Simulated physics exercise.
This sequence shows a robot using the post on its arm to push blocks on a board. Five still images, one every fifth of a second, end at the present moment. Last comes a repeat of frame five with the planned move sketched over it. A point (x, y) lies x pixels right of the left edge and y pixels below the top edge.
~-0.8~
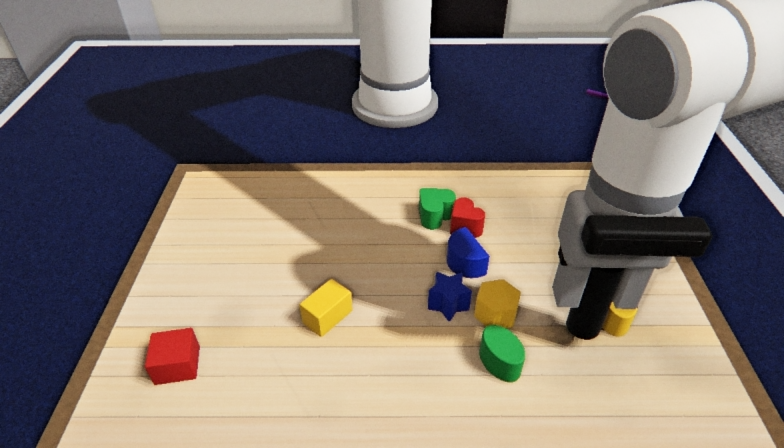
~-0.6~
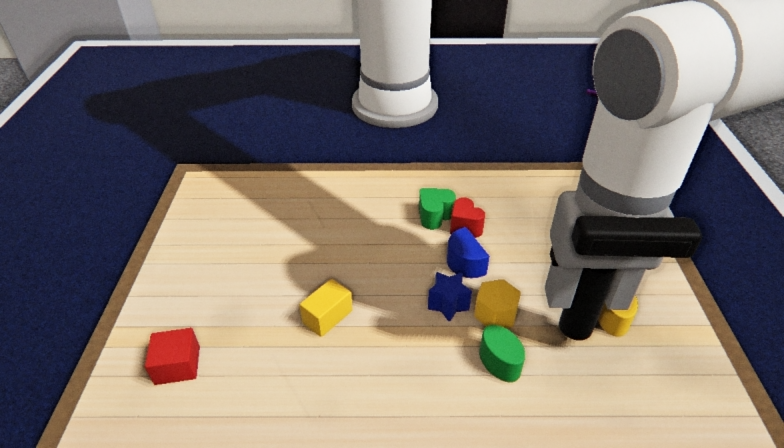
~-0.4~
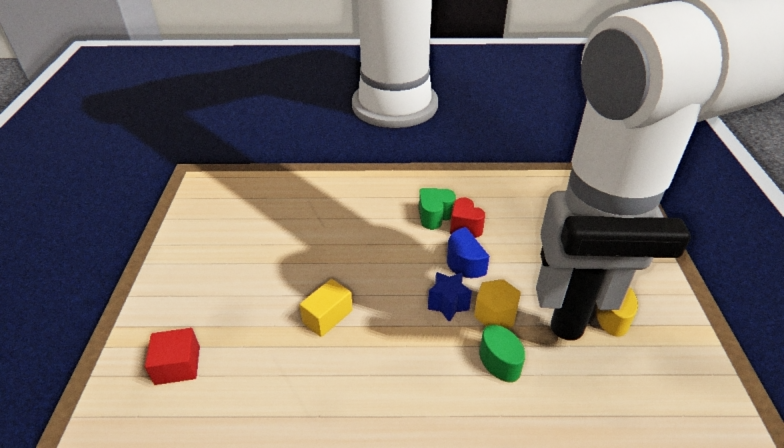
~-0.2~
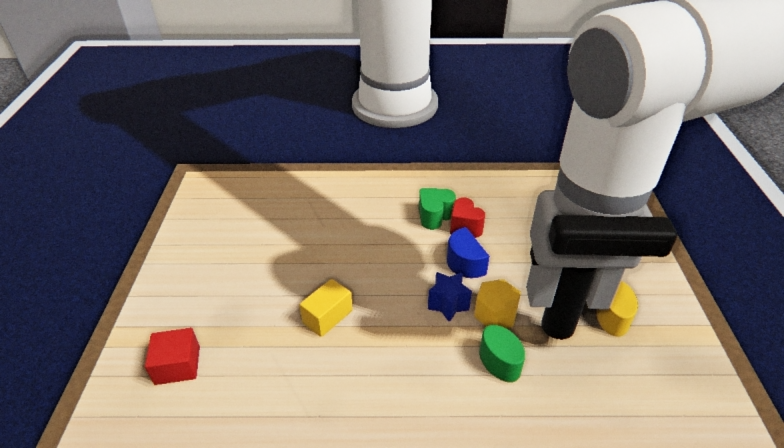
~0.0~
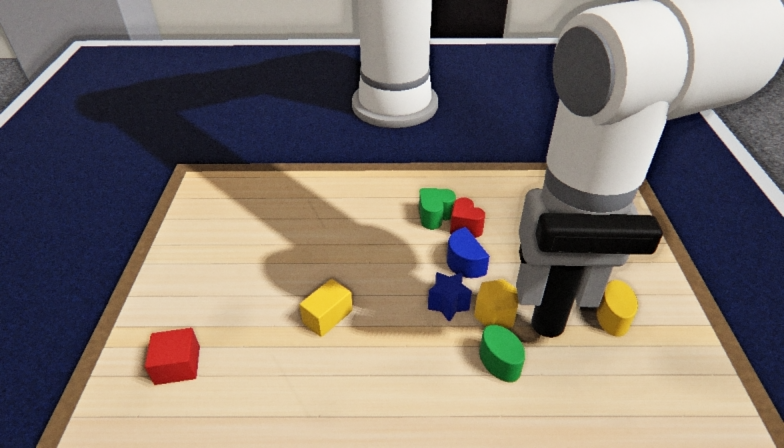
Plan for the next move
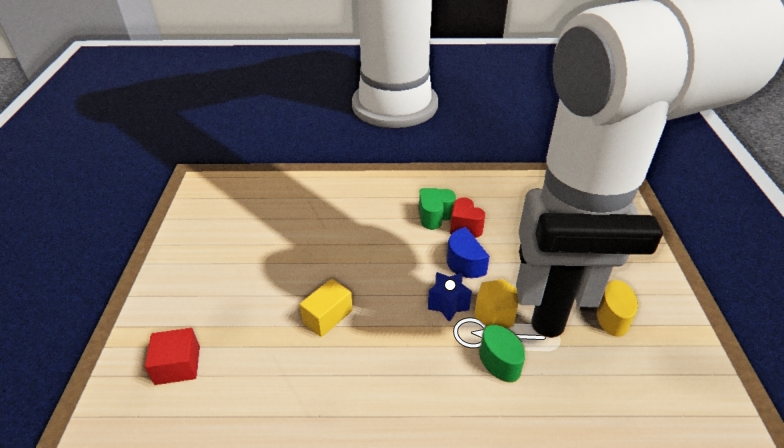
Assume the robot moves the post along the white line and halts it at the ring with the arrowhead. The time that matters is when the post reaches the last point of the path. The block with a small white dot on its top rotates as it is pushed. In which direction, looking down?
It makes a counterclockwise turn.
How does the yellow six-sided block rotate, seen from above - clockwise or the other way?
Verdict: Clockwise.
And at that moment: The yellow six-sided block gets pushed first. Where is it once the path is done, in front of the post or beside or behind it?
Fallen away.
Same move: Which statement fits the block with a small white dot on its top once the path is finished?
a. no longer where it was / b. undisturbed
It's a.
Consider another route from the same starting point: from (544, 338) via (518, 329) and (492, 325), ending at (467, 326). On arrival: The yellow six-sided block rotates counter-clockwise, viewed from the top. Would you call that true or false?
False
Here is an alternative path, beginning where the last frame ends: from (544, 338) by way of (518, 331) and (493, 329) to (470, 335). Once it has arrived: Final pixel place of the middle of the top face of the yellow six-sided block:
Expect it around (475, 284).
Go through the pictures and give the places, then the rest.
In the first picture, post's lower end (583, 327); blue star-shaped block (450, 285); yellow six-sided block (499, 294); green oval block (504, 343); yellow oval block partly hidden.
In the second picture, post (575, 328); blocks still.
In the third picture, post (567, 328); blocks still.
In the fourth picture, post (558, 327); blocks still.
In the fifth picture, post (548, 325); blue star-shaped block (450, 285); yellow six-sided block (499, 294); green oval block (504, 343); yellow oval block (621, 298).
Drawn move, from (544, 338) over (520, 337) and (496, 335) to (472, 333); the dot is on the blue star-shaped block.
The first path, step by step. Halfway along, post (510, 323); blue star-shaped block (445, 282), turned 15° anticlockwise; yellow six-sided block (489, 290), turned 25° clockwise.
At the end, post (474, 320); blue star-shaped block (441, 278), turned 35° anticlockwise; yellow six-sided block (478, 285), turned 70° clockwise; green oval block (496, 345), turned 30° anticlockwise; yellow oval block still.
